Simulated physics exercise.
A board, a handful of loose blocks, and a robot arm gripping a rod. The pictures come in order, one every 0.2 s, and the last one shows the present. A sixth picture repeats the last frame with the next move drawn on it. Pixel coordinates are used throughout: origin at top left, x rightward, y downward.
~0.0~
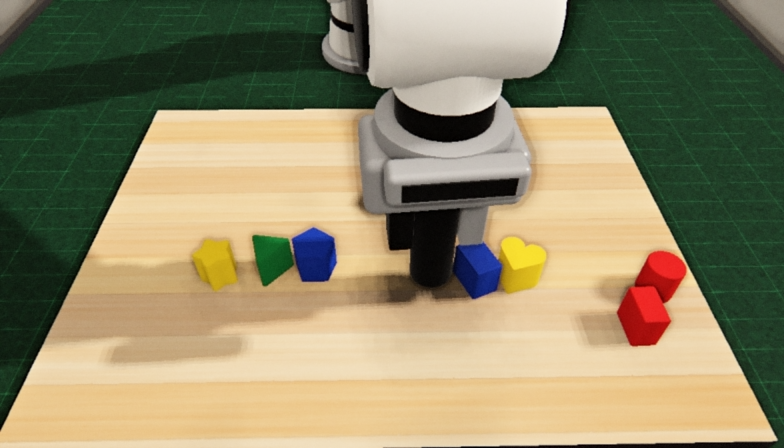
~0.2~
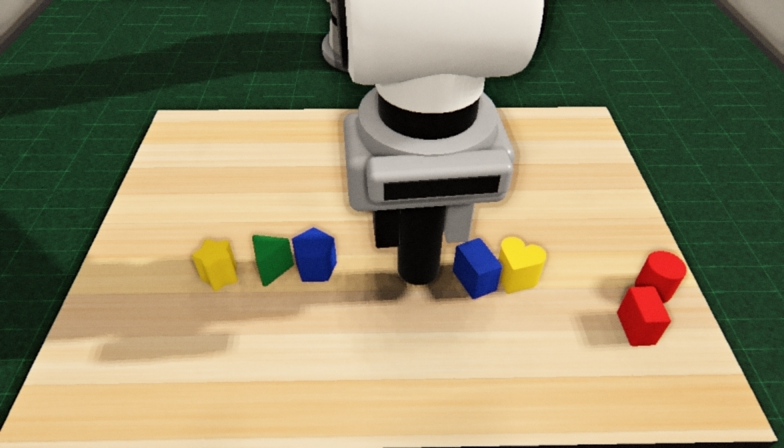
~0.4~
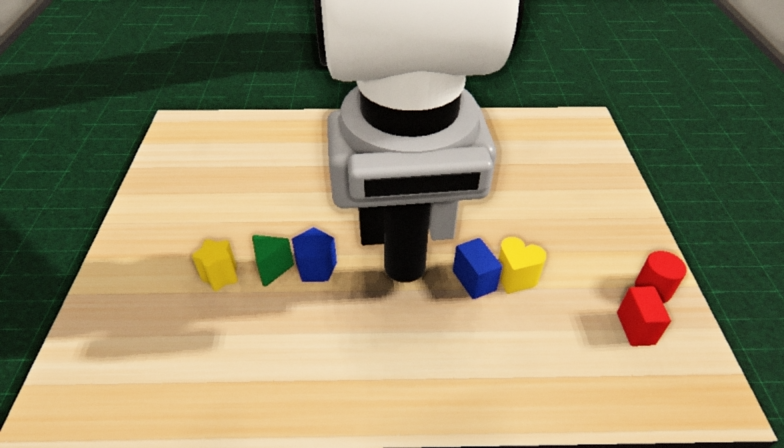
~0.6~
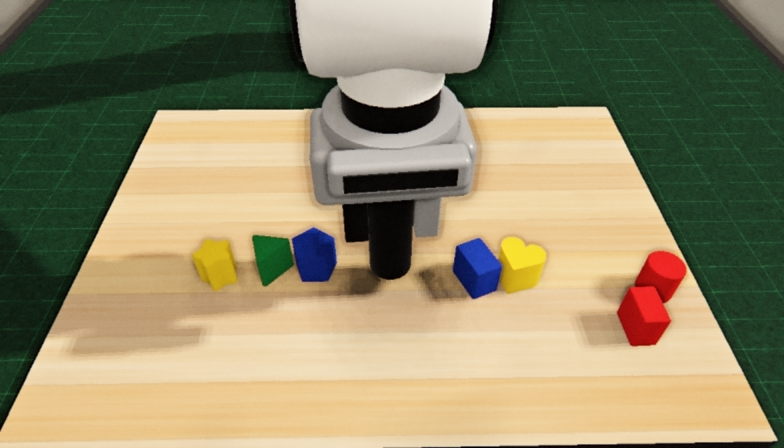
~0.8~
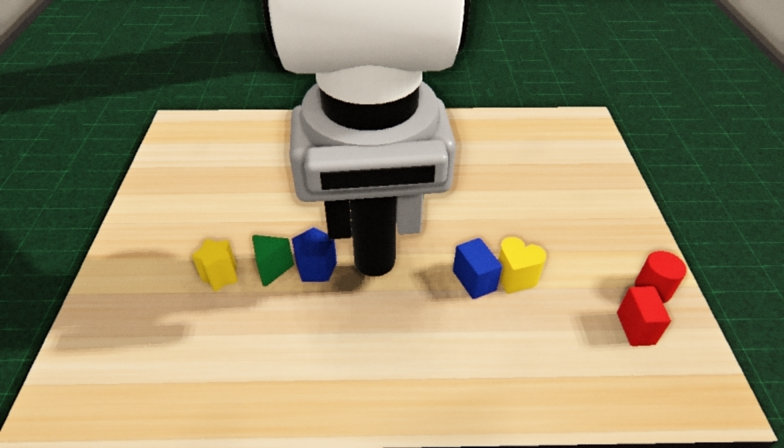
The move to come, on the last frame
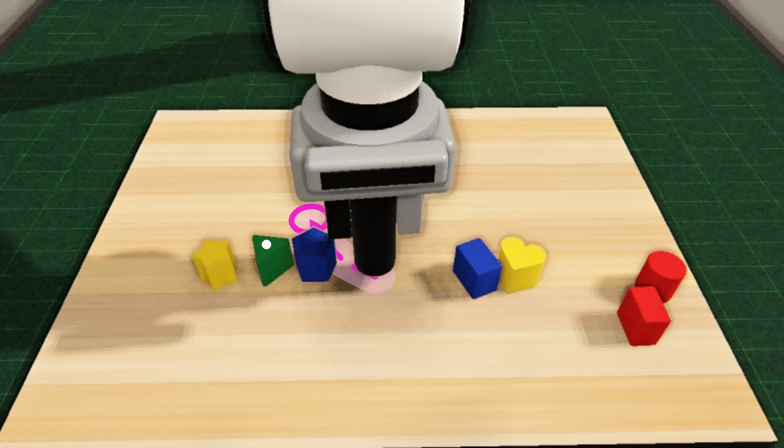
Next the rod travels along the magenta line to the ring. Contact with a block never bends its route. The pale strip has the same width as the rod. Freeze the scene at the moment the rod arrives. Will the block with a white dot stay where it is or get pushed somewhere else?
Put simply, it goes somewhere else.
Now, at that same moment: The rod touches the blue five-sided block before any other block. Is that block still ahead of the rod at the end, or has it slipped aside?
The rod moves past it.
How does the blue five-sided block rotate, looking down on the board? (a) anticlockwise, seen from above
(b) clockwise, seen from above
Letter a.
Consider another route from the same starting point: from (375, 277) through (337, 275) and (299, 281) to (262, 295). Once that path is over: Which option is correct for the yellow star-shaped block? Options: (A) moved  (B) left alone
My pick is A.
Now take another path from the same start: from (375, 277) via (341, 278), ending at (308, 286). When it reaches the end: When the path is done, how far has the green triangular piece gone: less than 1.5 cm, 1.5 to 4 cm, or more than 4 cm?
The answer is 1.5 to 4 cm.
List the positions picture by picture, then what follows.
Tip of the rod at (430, 273), middles of tops, green triangular piece at (266, 244), blue five-sided block at (312, 242), blue oblong block at (479, 255), in the first picture.
Rod at (418, 271), nothing pushed, in the second picture.
Rod at (405, 268), nothing pushed, in the third picture.
Rod at (390, 265), nothing pushed, in the fourth picture.
Rod at (375, 263), green triangular piece at (266, 244), blue five-sided block at (312, 242), blue oblong block at (479, 255), in the fifth picture.
The line goes from (375, 277) via (345, 261) and (325, 240), ending at (310, 219); the dot is on the green triangular piece.
On the path given first. One third of the way, rod at (343, 246); green triangular piece at (258, 246); blue five-sided block at (303, 240), turned 15° anticlockwise.
Two thirds of the way, rod at (323, 225); green triangular piece at (253, 246), turned 15° anticlockwise; blue five-sided block at (292, 236), turned 55° anticlockwise.
At the end, rod at (308, 205); green triangular piece at (253, 246), turned 15° anticlockwise; blue five-sided block at (292, 236), turned 55° anticlockwise; blue oblong block unmoved.
